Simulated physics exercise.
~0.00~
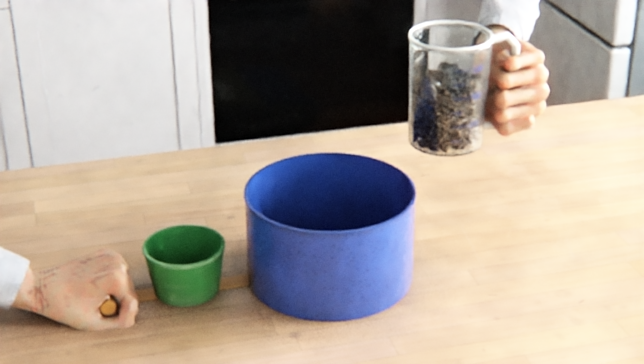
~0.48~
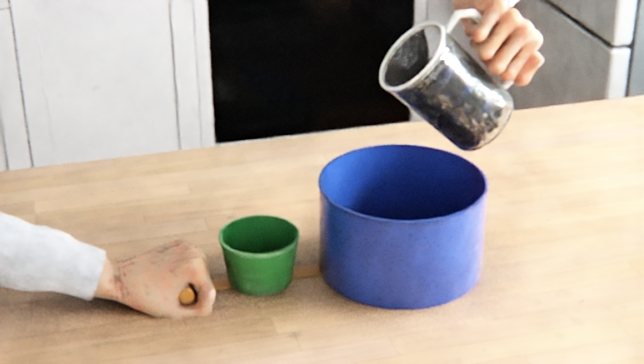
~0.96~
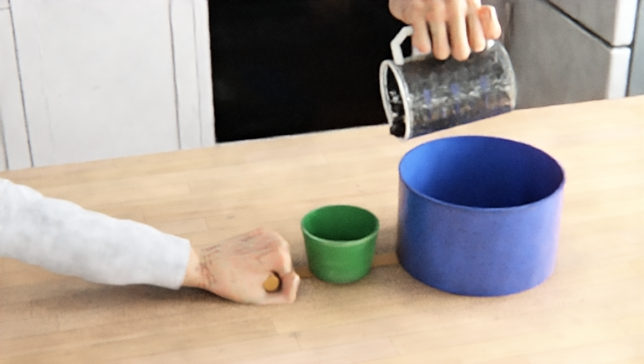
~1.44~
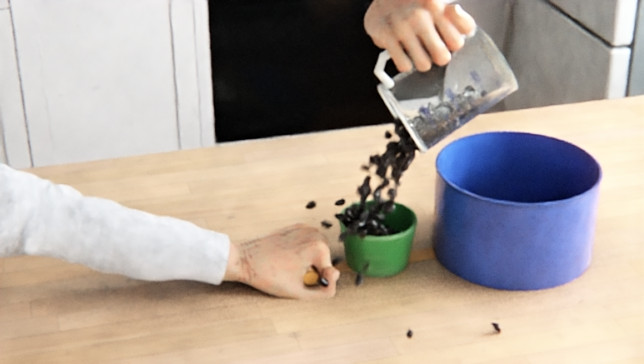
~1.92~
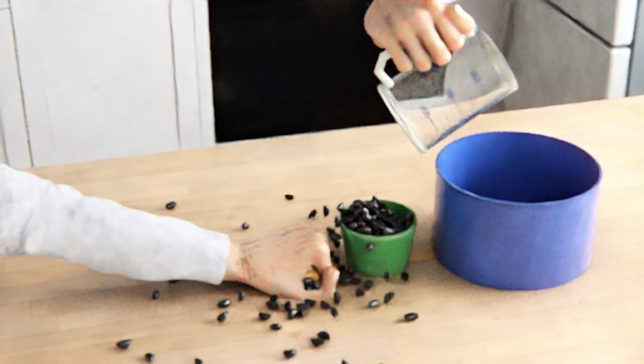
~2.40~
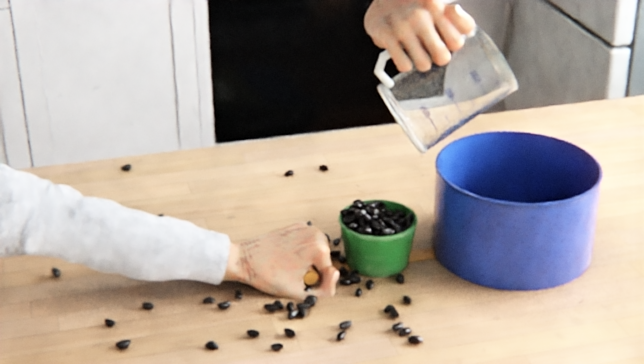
A blue pot and a green dish slide right across a wooden table beside a closed hand while another hand tips a clear jug of black beans, which pour into the green dish, filling it and scattering some across the table, leaving the pot without any visible beans.
